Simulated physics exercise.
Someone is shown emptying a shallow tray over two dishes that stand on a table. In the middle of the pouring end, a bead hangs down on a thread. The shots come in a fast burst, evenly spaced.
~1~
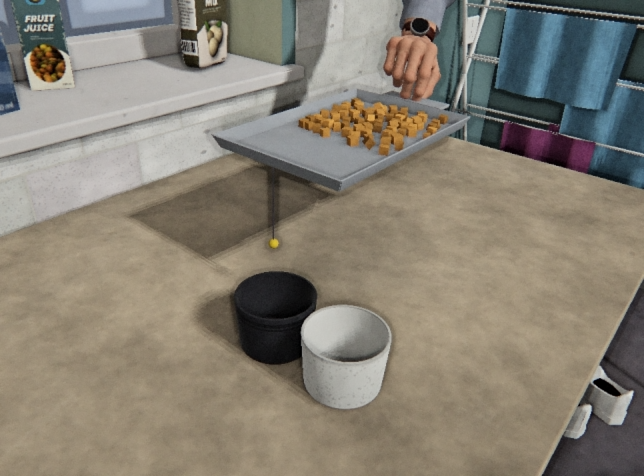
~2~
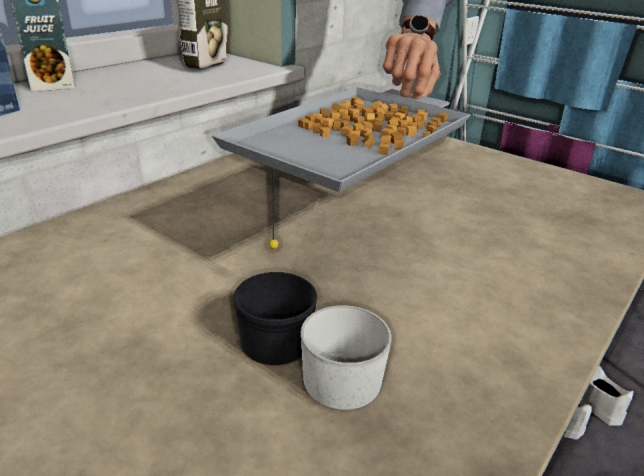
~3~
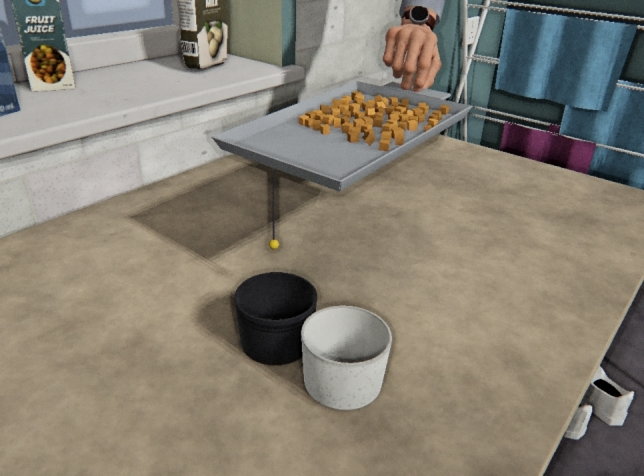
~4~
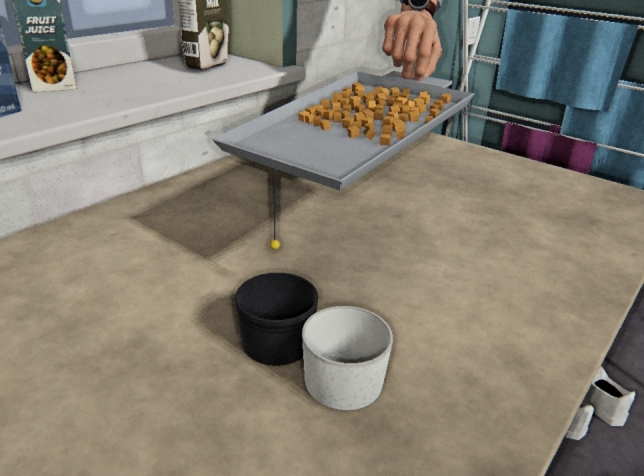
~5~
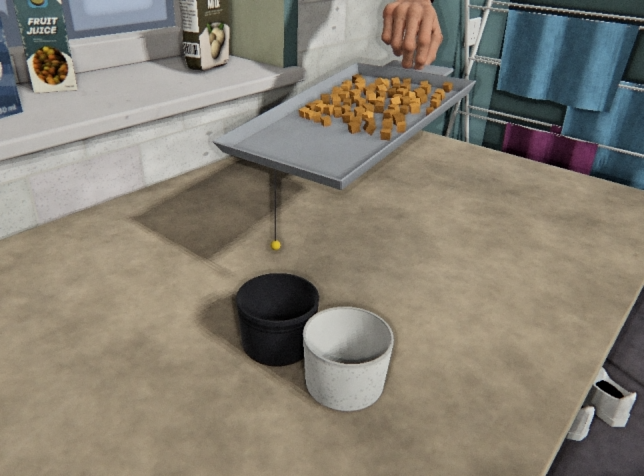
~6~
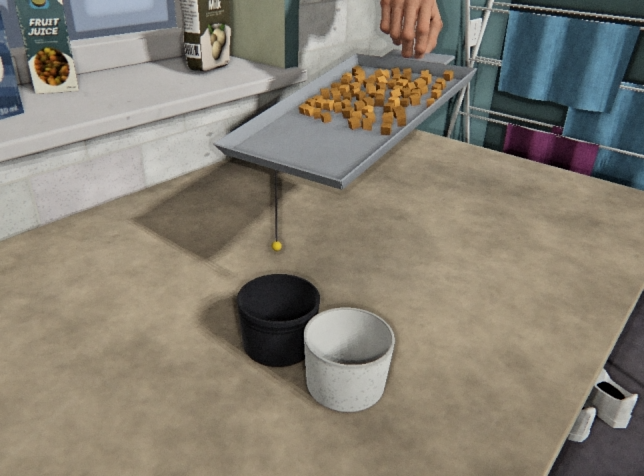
A hand slowly raising the far end of a grey tray of brown cubes above a black dish and a white dish.
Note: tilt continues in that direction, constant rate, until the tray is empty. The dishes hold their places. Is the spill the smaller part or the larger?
Looks like most of the load ends up spilled, you see.
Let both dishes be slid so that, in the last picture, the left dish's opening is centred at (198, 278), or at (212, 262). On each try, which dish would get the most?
In the first position the left of the two, in the second the left of the two.
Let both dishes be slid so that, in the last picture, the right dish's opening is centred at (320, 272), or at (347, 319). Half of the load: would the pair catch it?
Well, not up to half at the first spot and not up to half at the second.
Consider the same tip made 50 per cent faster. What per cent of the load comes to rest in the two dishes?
I'd put it at some 0 per cent.
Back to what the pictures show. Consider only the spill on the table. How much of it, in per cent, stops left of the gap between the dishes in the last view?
That comes to about 100 per cent of the pieces.
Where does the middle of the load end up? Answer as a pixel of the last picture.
About pixel (203, 298).
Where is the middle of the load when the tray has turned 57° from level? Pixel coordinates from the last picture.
I'd put the middle of the pieces at roughly (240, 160).
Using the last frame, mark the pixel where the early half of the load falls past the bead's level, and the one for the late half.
(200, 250), then (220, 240).
Shortly afterwards, tray tipped steeply; near two thirds on the tray; near a third in the air.
Next, tray tipped right over; near a third on the tray; only a few in the left dish; near half outside both; a little in the air.
Some moments later, tray tipped past a quarter turn; a little in the left dish; all but a few outside both.
In the end, tray tipped past a quarter turn; none at all in the right dish; a little in the left dish; all but a few outside both.
